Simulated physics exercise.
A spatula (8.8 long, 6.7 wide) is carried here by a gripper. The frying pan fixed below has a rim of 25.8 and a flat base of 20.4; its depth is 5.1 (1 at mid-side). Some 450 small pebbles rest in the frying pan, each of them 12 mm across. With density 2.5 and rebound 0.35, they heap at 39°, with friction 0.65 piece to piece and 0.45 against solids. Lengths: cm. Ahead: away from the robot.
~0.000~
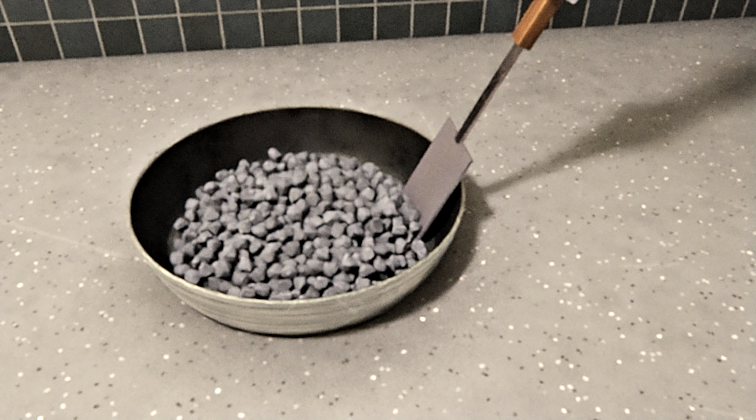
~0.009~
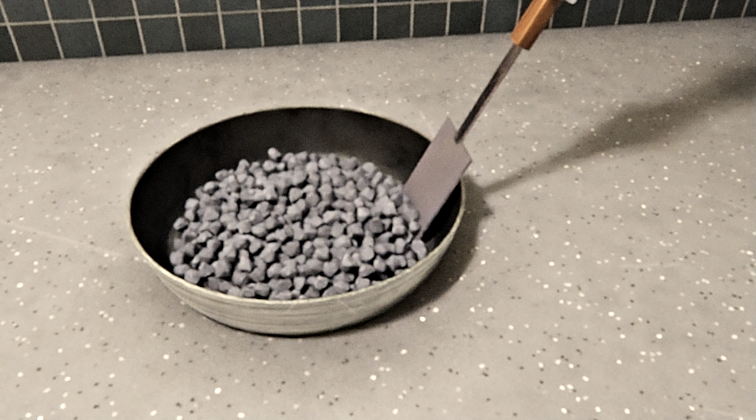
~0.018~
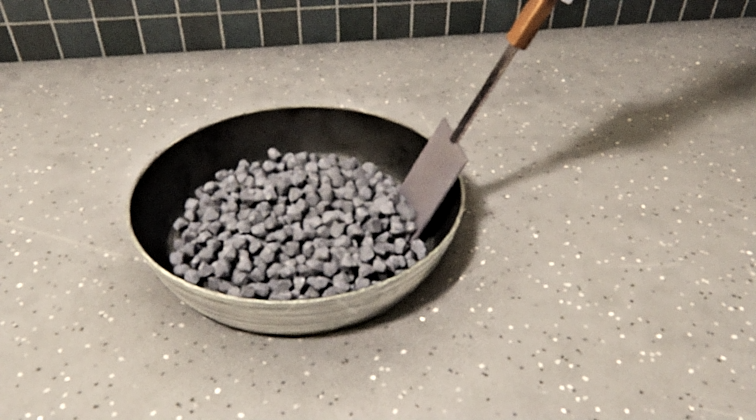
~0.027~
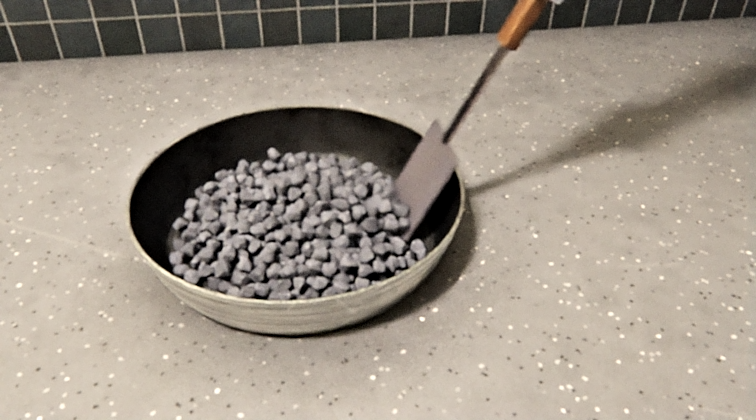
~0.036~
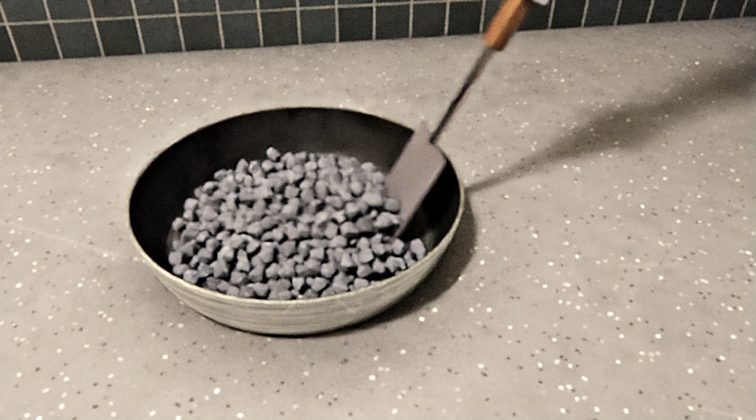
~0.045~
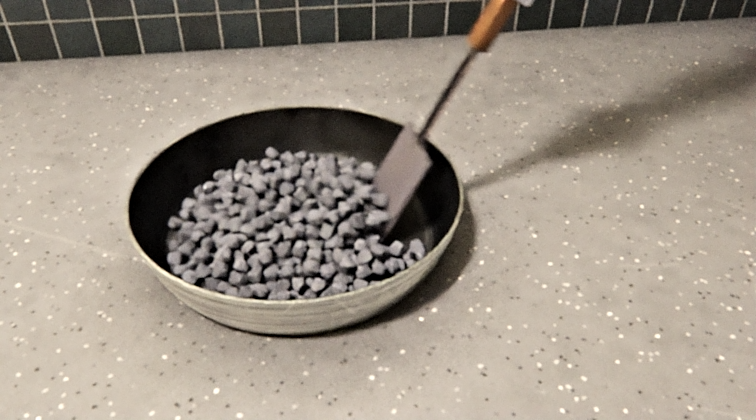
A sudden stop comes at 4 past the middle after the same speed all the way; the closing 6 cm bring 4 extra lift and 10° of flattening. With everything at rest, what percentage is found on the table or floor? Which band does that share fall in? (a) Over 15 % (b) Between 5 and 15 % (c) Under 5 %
The answer is b.
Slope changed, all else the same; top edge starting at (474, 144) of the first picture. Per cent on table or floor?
Some 10 per cent.
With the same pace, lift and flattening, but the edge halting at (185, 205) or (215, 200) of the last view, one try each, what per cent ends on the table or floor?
20 % and 10 %.
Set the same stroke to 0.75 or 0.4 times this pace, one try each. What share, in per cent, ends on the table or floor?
Near 5 and near 0 percent respectively.
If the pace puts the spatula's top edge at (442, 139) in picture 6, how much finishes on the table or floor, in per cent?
Some 0 per cent.
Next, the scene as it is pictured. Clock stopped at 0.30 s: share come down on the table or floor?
About 6 per cent.
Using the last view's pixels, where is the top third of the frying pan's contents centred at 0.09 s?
(266, 208).
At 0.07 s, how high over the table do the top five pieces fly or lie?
Around 6 cm above the table.
By 0.07 s, sloping 63°, highest piece 6 above the table; 450 in the frying pan.
By 0.09 s, sloping 60°, highest piece 8 above the table; 450 in the frying pan.
By 0.30 s, sloping 53°, highest piece 6 above the table; 415 in the frying pan, 30 on the table or floor, 5 on the blade or in flight.
By 1.35 s, sloping 53°, highest piece 5 above the table; 415 in the frying pan, 35 on the table or floor.
Final count, 415 in the frying pan, 35 on the table or floor. That is 8 % on the table or floor.
